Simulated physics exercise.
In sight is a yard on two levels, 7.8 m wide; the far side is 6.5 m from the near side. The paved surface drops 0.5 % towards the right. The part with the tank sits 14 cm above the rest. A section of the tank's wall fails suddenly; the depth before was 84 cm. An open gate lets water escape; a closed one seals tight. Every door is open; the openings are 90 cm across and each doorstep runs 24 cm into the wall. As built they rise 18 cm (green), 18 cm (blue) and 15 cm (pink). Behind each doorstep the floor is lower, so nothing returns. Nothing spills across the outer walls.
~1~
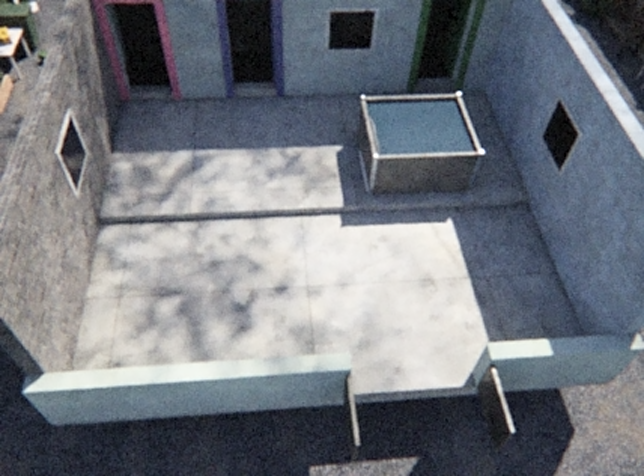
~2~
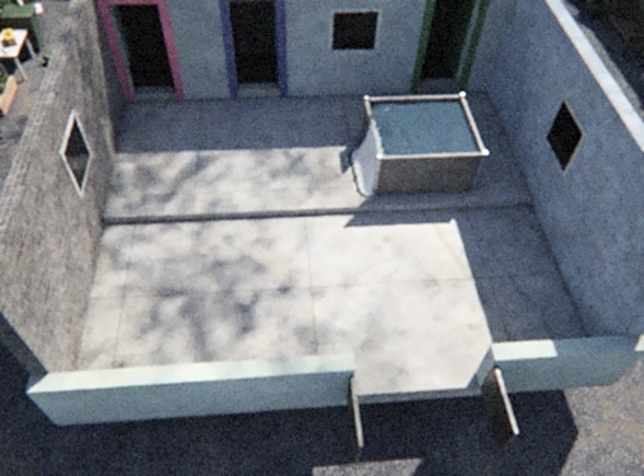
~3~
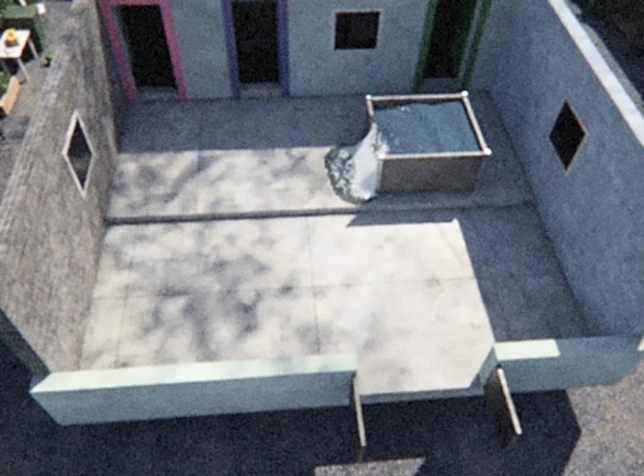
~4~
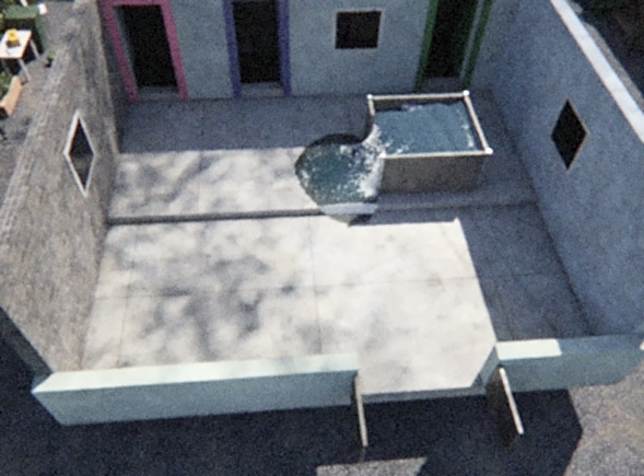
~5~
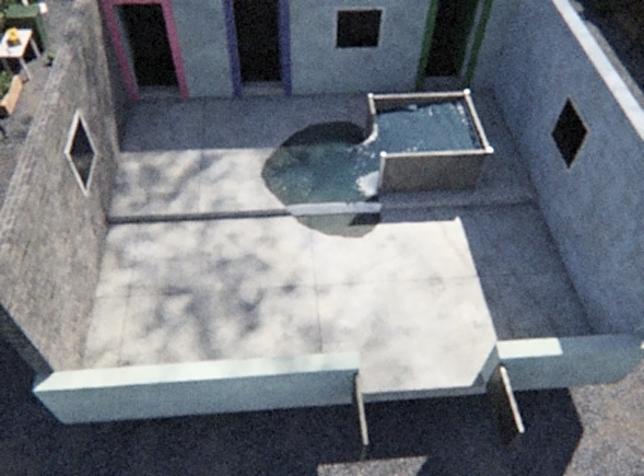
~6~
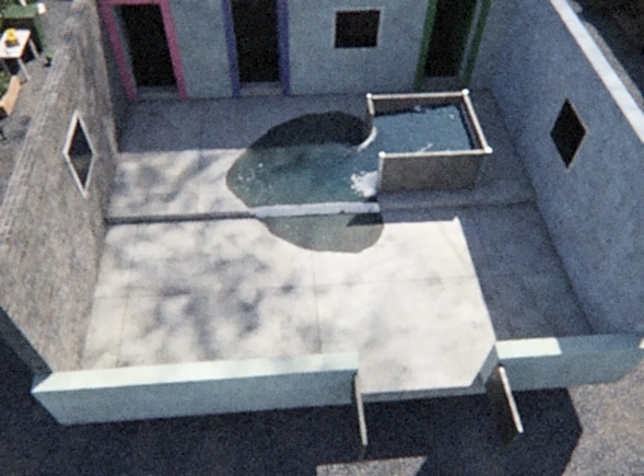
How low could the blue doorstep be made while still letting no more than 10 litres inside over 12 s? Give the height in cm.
Some 6 cm above the ground.
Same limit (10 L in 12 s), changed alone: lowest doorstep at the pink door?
About 20 cm at pink.
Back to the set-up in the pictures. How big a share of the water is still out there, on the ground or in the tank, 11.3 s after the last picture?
About 94 per cent.
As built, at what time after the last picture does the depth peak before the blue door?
Near 4.5 s.
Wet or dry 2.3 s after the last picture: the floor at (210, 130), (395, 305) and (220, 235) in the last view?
In that order: Flooded, still dry, wet.
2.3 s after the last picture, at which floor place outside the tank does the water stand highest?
Near (76, 397).
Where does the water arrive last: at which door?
Last comes the green one.
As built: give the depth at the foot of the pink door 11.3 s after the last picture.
Roughly 2.0 cm deep.
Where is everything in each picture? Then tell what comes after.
In the first picture, still water, 84 cm deep, in the tank at (419, 128); the blue door at (253, 55) is dry.
In the second picture, water pours out at (373, 159) and has run 0.3 m, to (352, 162); about 10 cm deep outside, 84 cm at the back.
In the third picture, water pours out at (374, 161) and has run 0.8 m, to (331, 174); about 13 cm deep outside, 84 cm at the back.
In the fourth picture, the front is at (301, 177), 1.4 m from the gap at (376, 162); 2.3 m2 of floor is wet, 77 cm left at the back.
In the fifth picture, the gap is at (376, 161), the front 2.1 m out at (266, 178); the back of the tank holds 71 cm.
In the sixth picture, the front is at (229, 182), 2.7 m from the gap at (375, 161); 6.5 m2 of floor is wet, 72 cm left at the back; 1.1 m in a straight line remain to the blue door at (259, 55).
Then, 0.7 s after the last picture water covers 40 % of the floor, deepest (38 cm) near (367, 176); 3 cm at the blue door, 0 litres in over its 18 cm doorstep.
Then, 2.3 s after the last picture water covers 55 % of the floor, deepest (34 cm) near (76, 397); 5 cm at the blue door, 0 litres in over its 18 cm doorstep.
Then, 11.3 s after the last picture water covers 95 % of the floor, deepest (14 cm) near (602, 360); 3 cm at the blue door, 0 litres in over its 18 cm doorstep.
At the blue door as built, the water peaked near 9 cm, 4.3 s after the last picture.
Run again over the same 12 s with other heights there, 20 litres in over 5 cm, 2 litres over 8 cm. The limit of 10 litres is kept from about 6 cm up.
